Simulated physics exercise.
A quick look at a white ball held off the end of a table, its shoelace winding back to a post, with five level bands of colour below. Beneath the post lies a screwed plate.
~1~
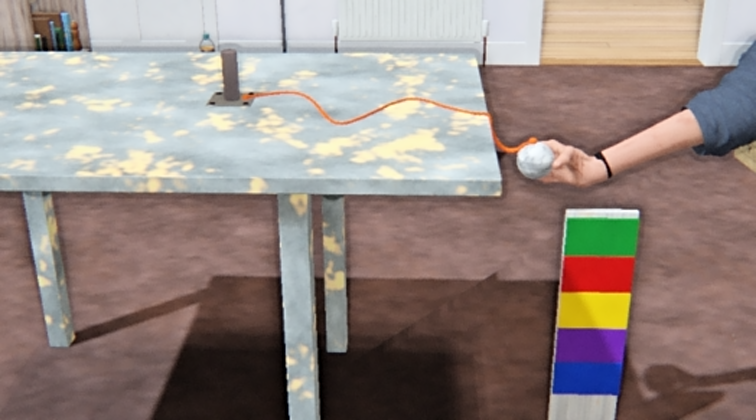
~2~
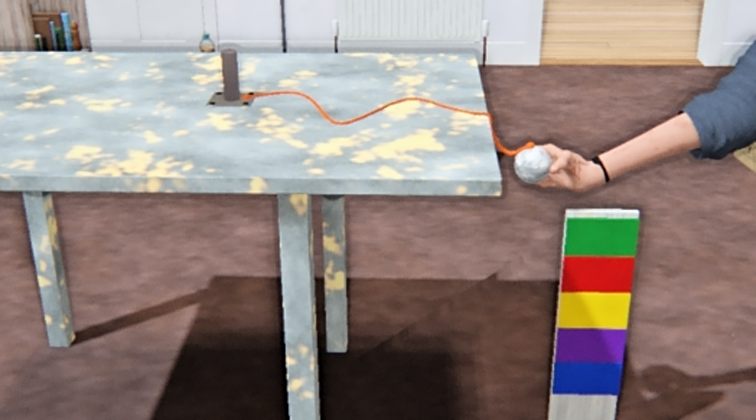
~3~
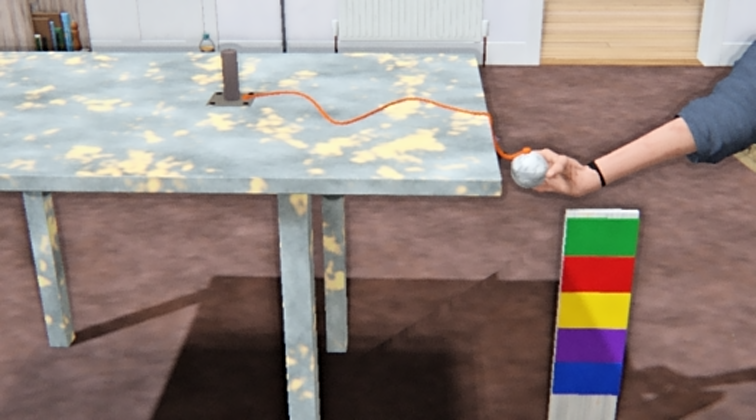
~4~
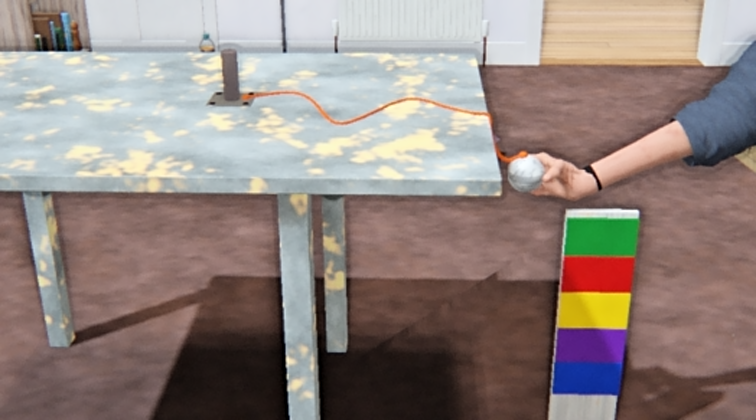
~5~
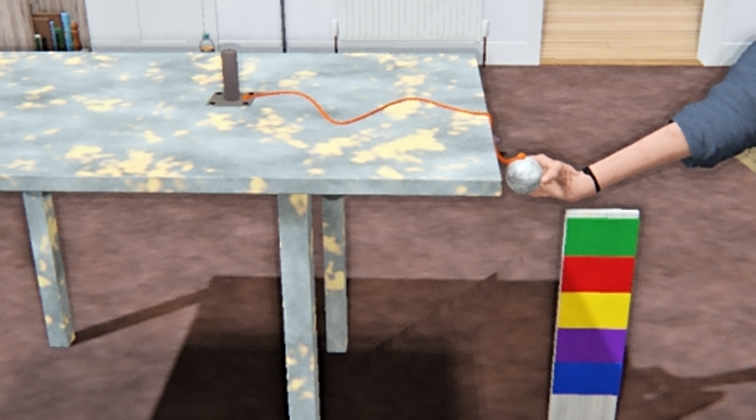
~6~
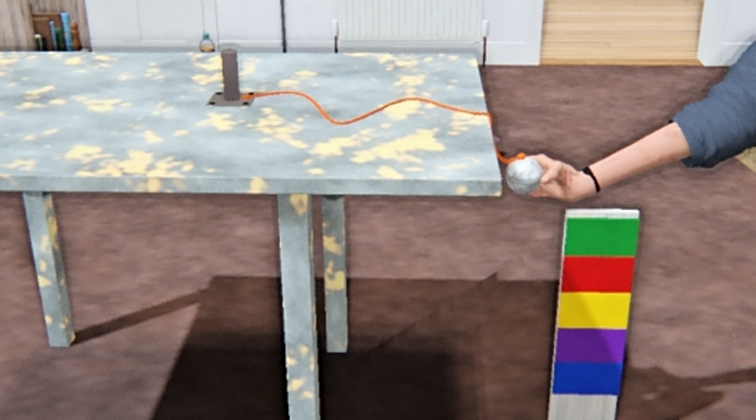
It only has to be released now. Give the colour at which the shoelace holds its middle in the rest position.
The shoelace holds it at yellow.
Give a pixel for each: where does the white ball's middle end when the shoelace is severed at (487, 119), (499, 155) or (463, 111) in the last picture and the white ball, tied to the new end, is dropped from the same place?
First (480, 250), then (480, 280), then (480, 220).
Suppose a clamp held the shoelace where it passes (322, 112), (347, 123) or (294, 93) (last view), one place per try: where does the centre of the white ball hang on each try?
Per try (px, approx.): (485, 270); (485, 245); (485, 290).
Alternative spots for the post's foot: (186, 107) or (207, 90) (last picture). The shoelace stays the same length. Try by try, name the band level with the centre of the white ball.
Going case by case, it's red and then red.
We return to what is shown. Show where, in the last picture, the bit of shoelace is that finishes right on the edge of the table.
The point at (396, 103).
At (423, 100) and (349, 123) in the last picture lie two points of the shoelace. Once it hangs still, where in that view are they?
They go to (488, 155) and to (415, 111).
Early on, ball near (506, 299); level with yellow.
Midway, ball near (465, 298); level with yellow.
Finally, ball near (481, 303); level with yellow. The yellow one.
